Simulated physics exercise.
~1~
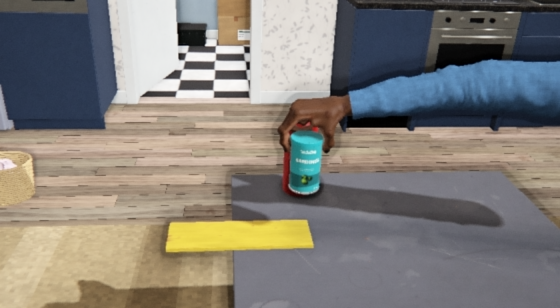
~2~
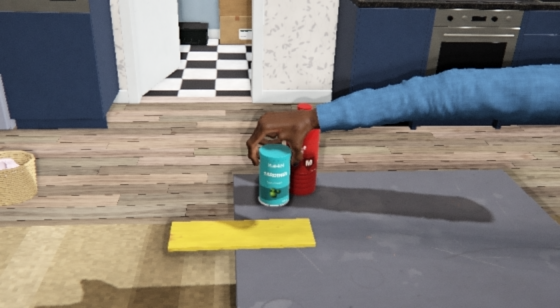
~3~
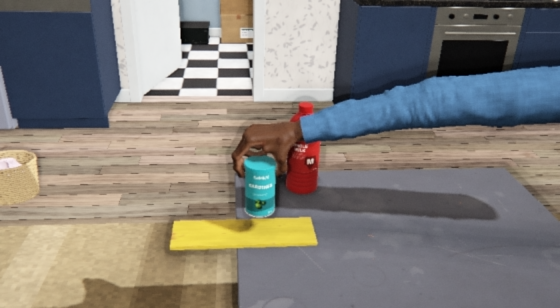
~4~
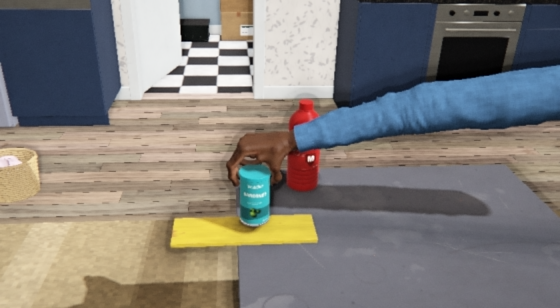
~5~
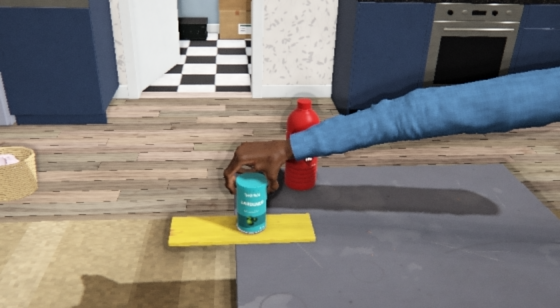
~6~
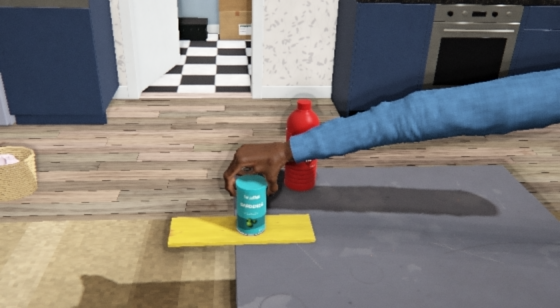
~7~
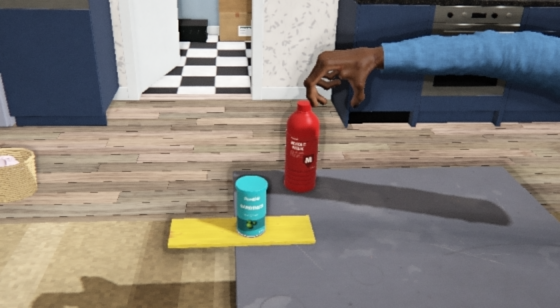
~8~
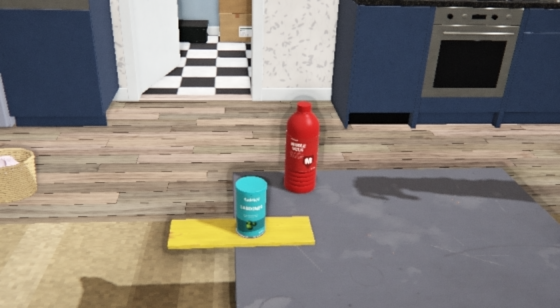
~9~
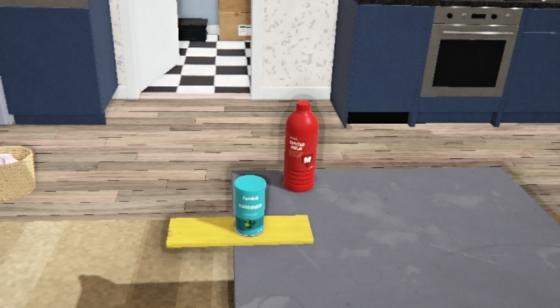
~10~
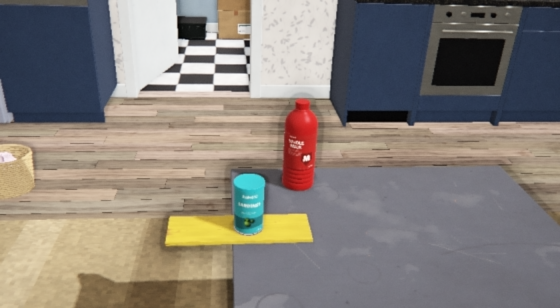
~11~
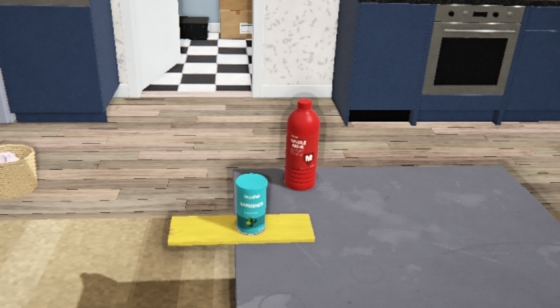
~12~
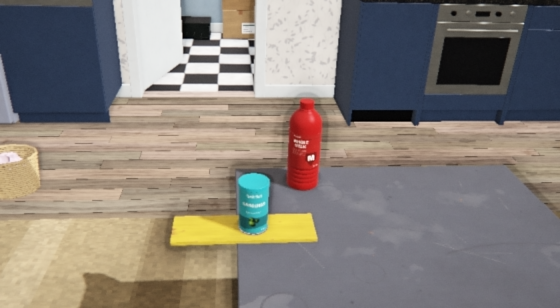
A turquoise tin is gripped by a hand in a blue sleeve, reaching from the right in front of a red bottle, in a room seen from slightly above by a gently swaying camera. A yellow plank lies at the left edge of a grey tabletop, jutting out past it, with blue cabinets, an oven and a chequered floor behind. The hand carries the tin left and towards the viewer, then sets it upright on the plank. It lets go and withdraws to the right. The plank stays level, with the tin standing on it and the bottle upright behind.
